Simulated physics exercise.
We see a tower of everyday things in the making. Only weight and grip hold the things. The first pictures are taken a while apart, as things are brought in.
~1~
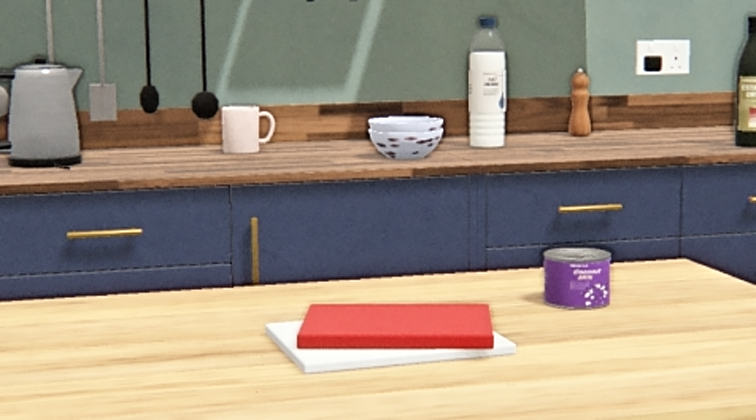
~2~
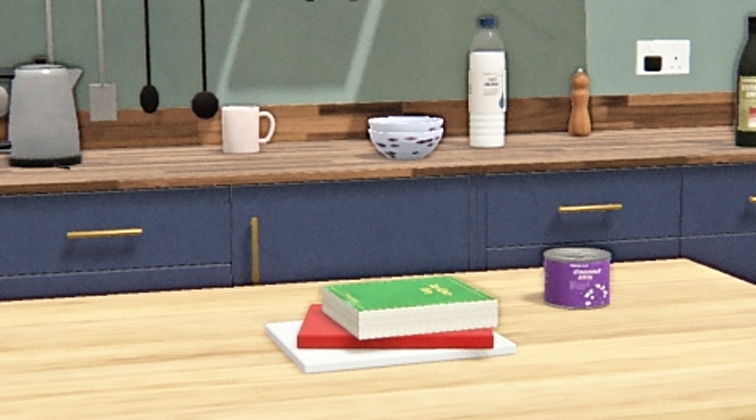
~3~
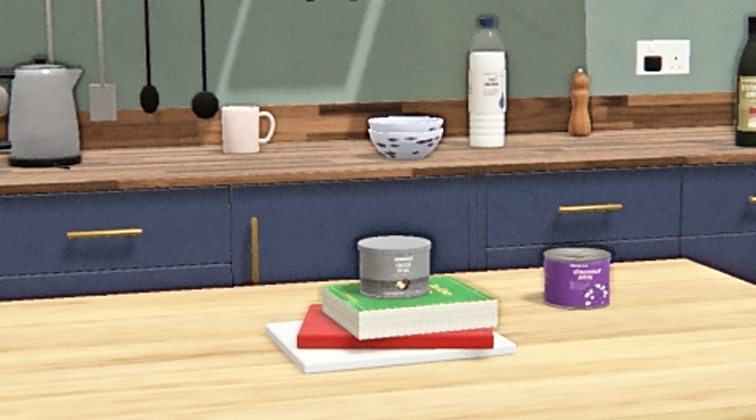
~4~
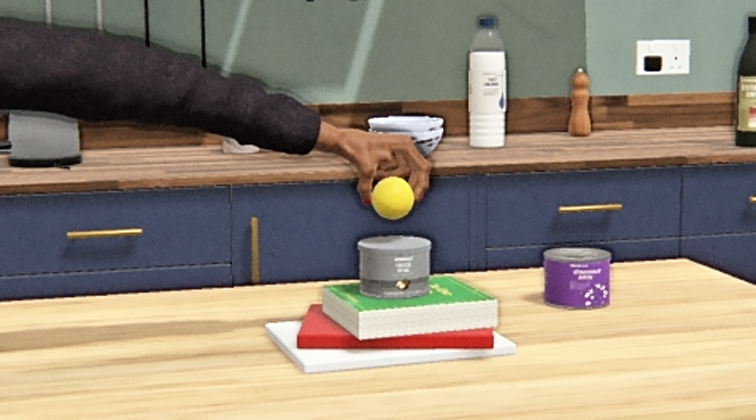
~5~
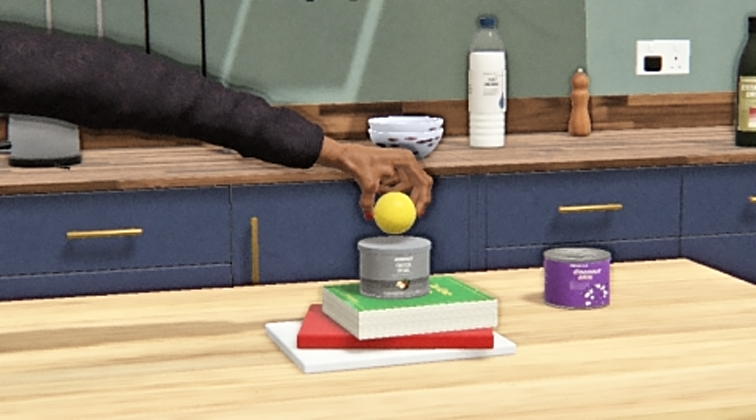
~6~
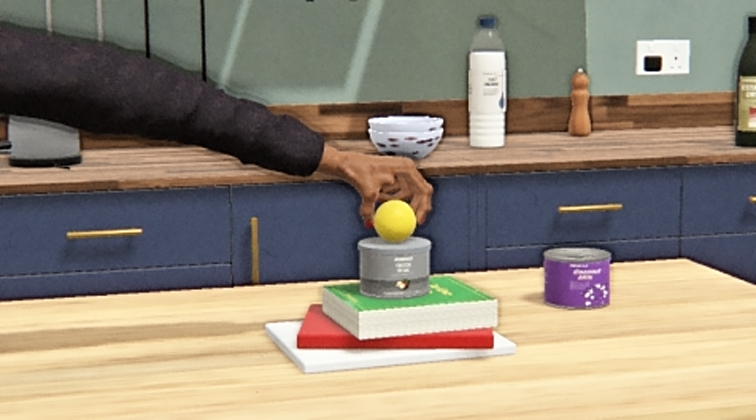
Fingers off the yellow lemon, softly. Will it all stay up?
It holds.
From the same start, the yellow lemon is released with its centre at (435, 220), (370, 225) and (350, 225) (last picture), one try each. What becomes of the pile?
First try: It gives way; second try: It keeps its balance; third try: It comes apart.
Then, 0.20 s later than the last frame, all is still.
Then, 0.70 s later than the last frame, yellow lemon resting near (395, 222).
When it is over, all 6 as before. End places, in pixels of the last picture, yellow lemon near (395, 222). The pile keeps its balance.
